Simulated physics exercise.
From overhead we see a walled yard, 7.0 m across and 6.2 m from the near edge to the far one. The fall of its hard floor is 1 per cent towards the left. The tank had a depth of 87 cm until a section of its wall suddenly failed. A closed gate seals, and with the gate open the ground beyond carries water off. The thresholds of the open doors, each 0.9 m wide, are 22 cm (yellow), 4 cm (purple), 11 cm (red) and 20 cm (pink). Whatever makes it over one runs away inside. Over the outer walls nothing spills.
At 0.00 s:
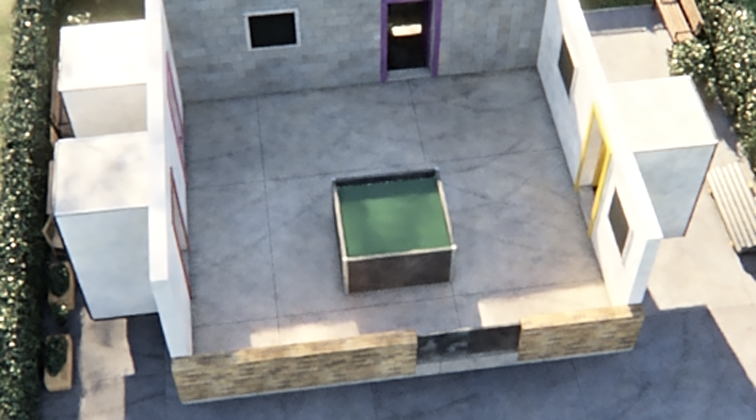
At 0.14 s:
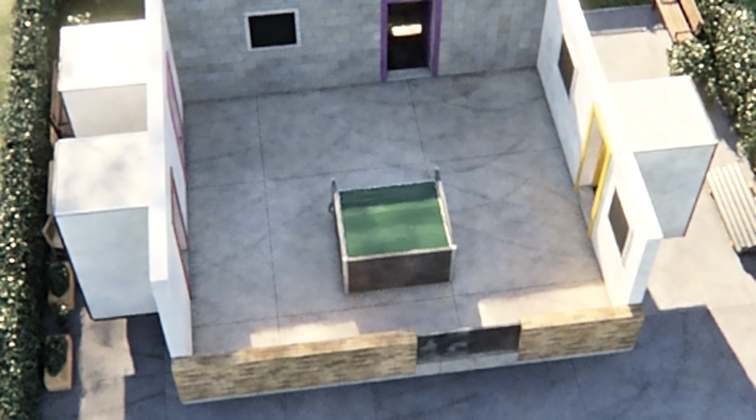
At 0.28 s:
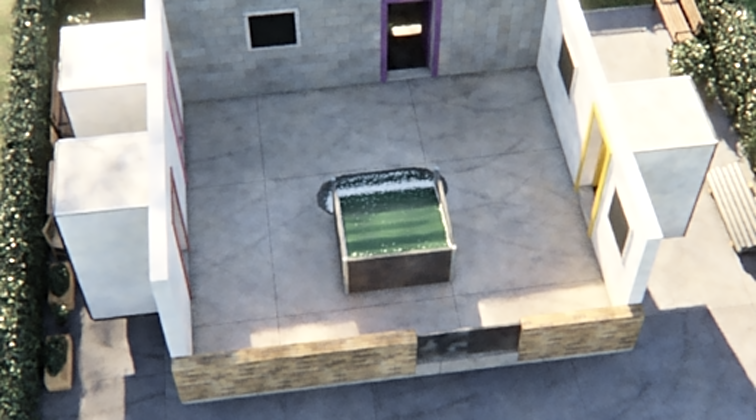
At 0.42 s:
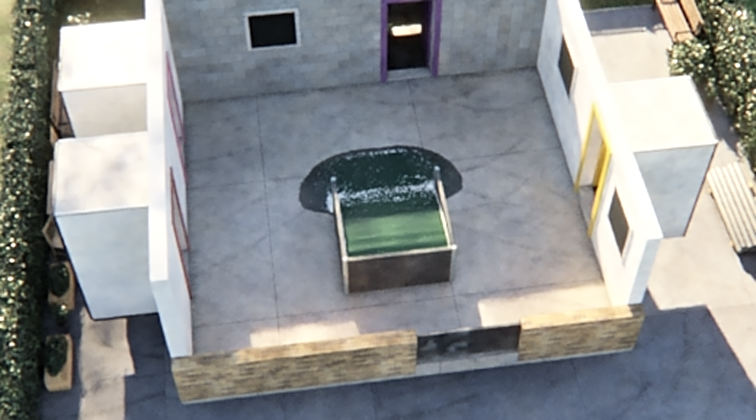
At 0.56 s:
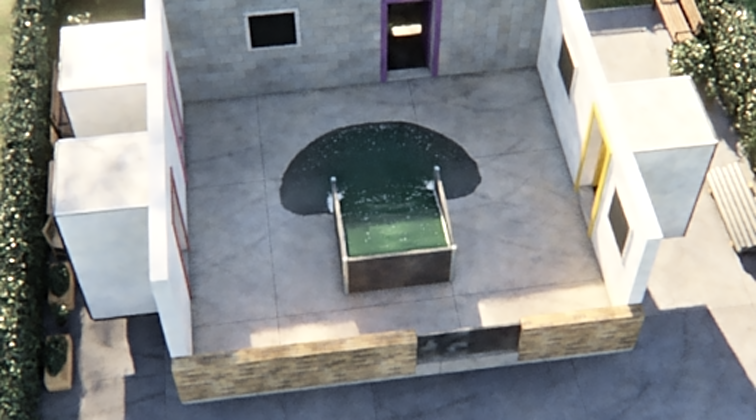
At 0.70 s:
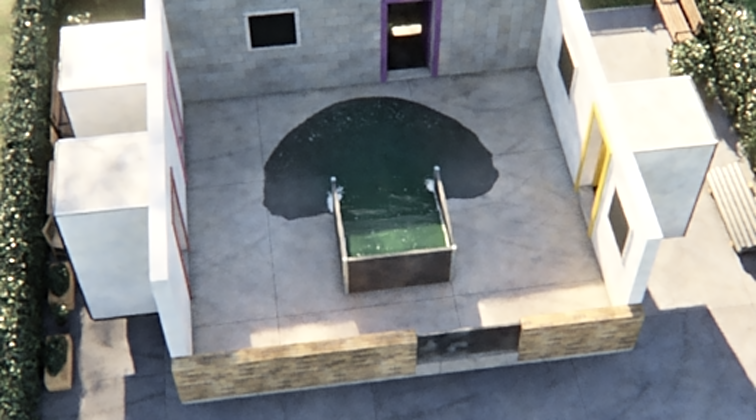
Green water pouring from the far side of a rectangular tank in a walled yard, spreading across the grey floor in a widening dark fan.
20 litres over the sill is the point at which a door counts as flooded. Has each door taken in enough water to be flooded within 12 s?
The yellow door has not; the purple door has; the red door has not; the pink door has not.
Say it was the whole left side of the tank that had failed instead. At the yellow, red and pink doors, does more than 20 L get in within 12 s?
The yellow door comes out less than that, the red door more than that and the pink door less than that.
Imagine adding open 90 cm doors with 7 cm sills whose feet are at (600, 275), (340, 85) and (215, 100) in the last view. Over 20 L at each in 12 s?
So, in the order given, it's shy of the mark, then beyond the mark, then beyond the mark.
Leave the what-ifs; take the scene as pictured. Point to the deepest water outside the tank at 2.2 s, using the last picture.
It's at about (183, 105) in the last picture.
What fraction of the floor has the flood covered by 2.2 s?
Wet share: About 40 %.
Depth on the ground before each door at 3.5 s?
Readings (cm): Yellow = 0; purple = 14; red = 0; pink = 19.
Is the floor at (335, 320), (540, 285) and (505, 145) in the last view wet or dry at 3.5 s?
Untouched, untouched, soaked.
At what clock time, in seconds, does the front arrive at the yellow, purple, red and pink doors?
Times: Yellow 4.0 seconds, purple 0.9 seconds, red 3.6 seconds, pink 1.8 seconds.
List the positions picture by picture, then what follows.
The first picture shows still water, 87 cm deep, in the tank at (392, 216).
In the second picture, water pours out on the tank's far side and has run 1.0 m, to a hidden place; typically 7 cm deep outside, 87 cm at the tank's back.
In the third picture, water pours out on the tank's far side and has run 1.2 m, to (323, 193); typically 14 cm deep outside, 82 cm at the tank's back.
In the fourth picture, water pours out on the tank's far side and has run 1.6 m, to (317, 171); typically 12 cm deep outside, 74 cm at the tank's back.
In the fifth picture, water pours out on the tank's far side and has run 2.1 m, to (337, 132); typically 9 cm deep outside, 73 cm at the tank's back.
In the sixth picture, the front is at (345, 104), 2.7 m from the gap on the tank's far side; 8.2 m2 of floor is under water; 66 cm left at the back of the tank.
After 1.4 s water covers 35 % of the floor and is deepest (42 cm) near (358, 87); yellow door not reached, purple door 13 cm at the sill, 61 L in, red door not reached, pink door not reached.
After 2.2 s water covers 40 % of the floor and is deepest (49 cm) near (183, 105); yellow door not reached, purple door 25 cm at the sill, 212 L in, red door not reached, pink door 7 cm at the sill, 0 L in.
After 3.5 s water covers 50 % of the floor and is deepest (28 cm) near (193, 111); yellow door not reached, purple door 14 cm at the sill, 340 L in, red door not reached, pink door 19 cm at the sill, 0 L in.
After 7.0 s water covers 95 % of the floor and is deepest (14 cm) near (194, 379); yellow door 3 cm at the sill, 0 L in, purple door 6 cm at the sill, 402 L in, red door 5 cm at the sill, 0 L in, pink door 9 cm at the sill, 1 L in.
After 12.0 s water covers 95 % of the floor and is deepest (12 cm) near (272, 370); yellow door 4 cm at the sill, 0 L in, purple door 3 cm at the sill, 408 L in, red door 10 cm at the sill, 0 L in, pink door 8 cm at the sill, 1 L in.
